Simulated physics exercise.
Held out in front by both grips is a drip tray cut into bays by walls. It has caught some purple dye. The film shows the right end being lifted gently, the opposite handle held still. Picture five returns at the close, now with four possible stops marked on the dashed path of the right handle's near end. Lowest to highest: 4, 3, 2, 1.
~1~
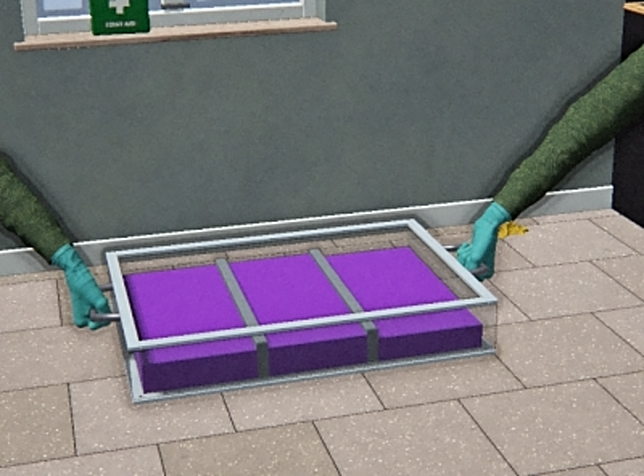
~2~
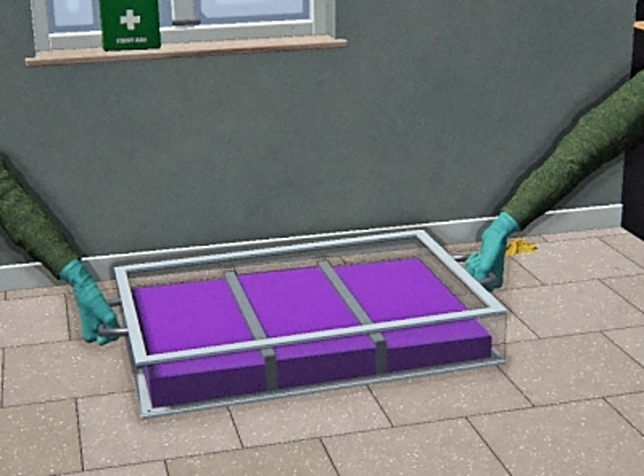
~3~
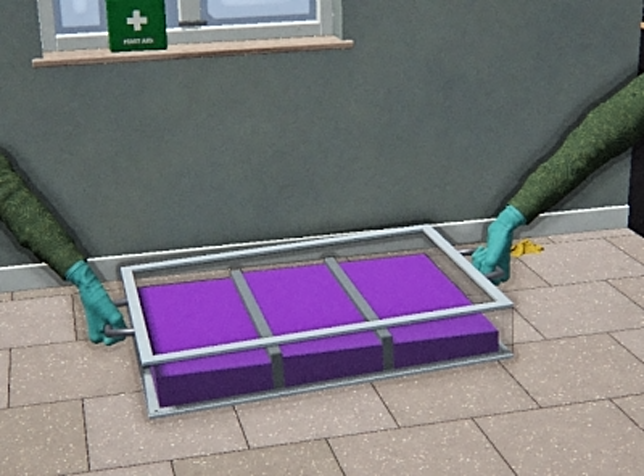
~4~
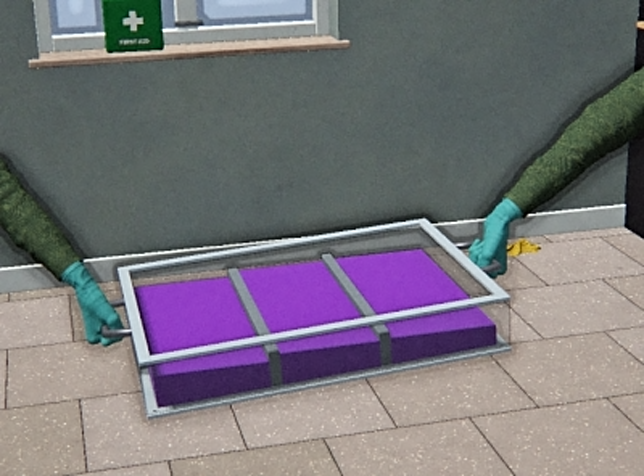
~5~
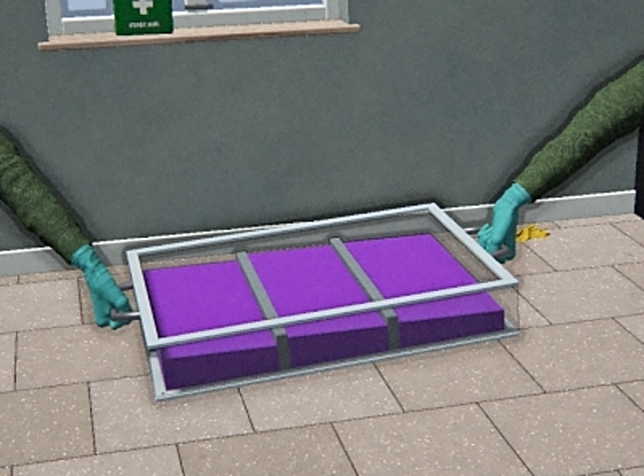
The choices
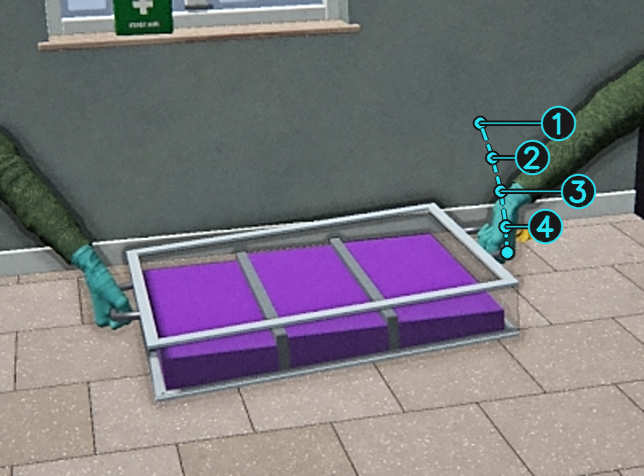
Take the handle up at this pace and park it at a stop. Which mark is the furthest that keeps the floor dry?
The answer is stop 3.
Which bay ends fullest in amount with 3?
The left bay.
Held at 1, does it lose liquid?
Yes, it does.
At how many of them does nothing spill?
Two of the four.
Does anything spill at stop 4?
No, not at all.
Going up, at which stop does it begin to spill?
Here it is stop 2.
In cyan, 1 at (480, 123); 2 at (492, 157); 3 at (500, 191); 4 at (505, 226).
With 1, about 30 % goes over the rim.
With 2, about 12 % goes over the rim.
With 3, nothing spills; the left bay holds the most.
With 4, nothing spills; the left bay holds the most.
